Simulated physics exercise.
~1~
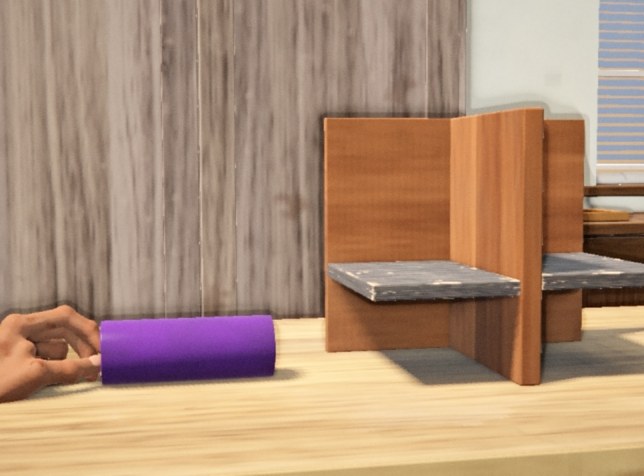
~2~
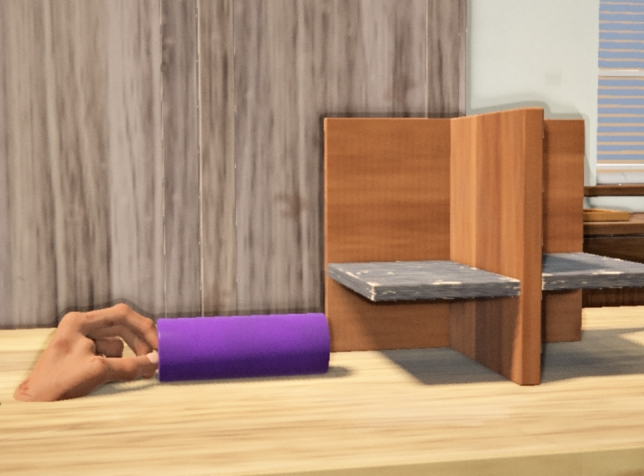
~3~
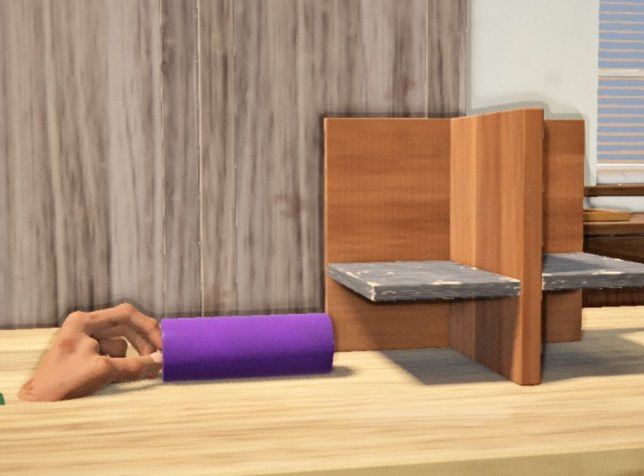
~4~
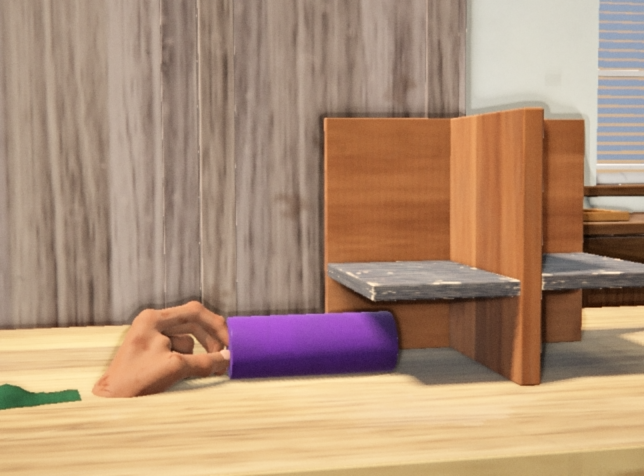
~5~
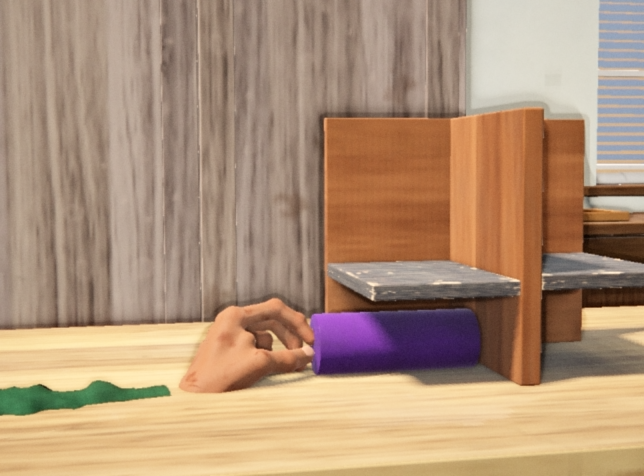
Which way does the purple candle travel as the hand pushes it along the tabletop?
The purple candle moves to the right, toward the low shelf and in beneath it.
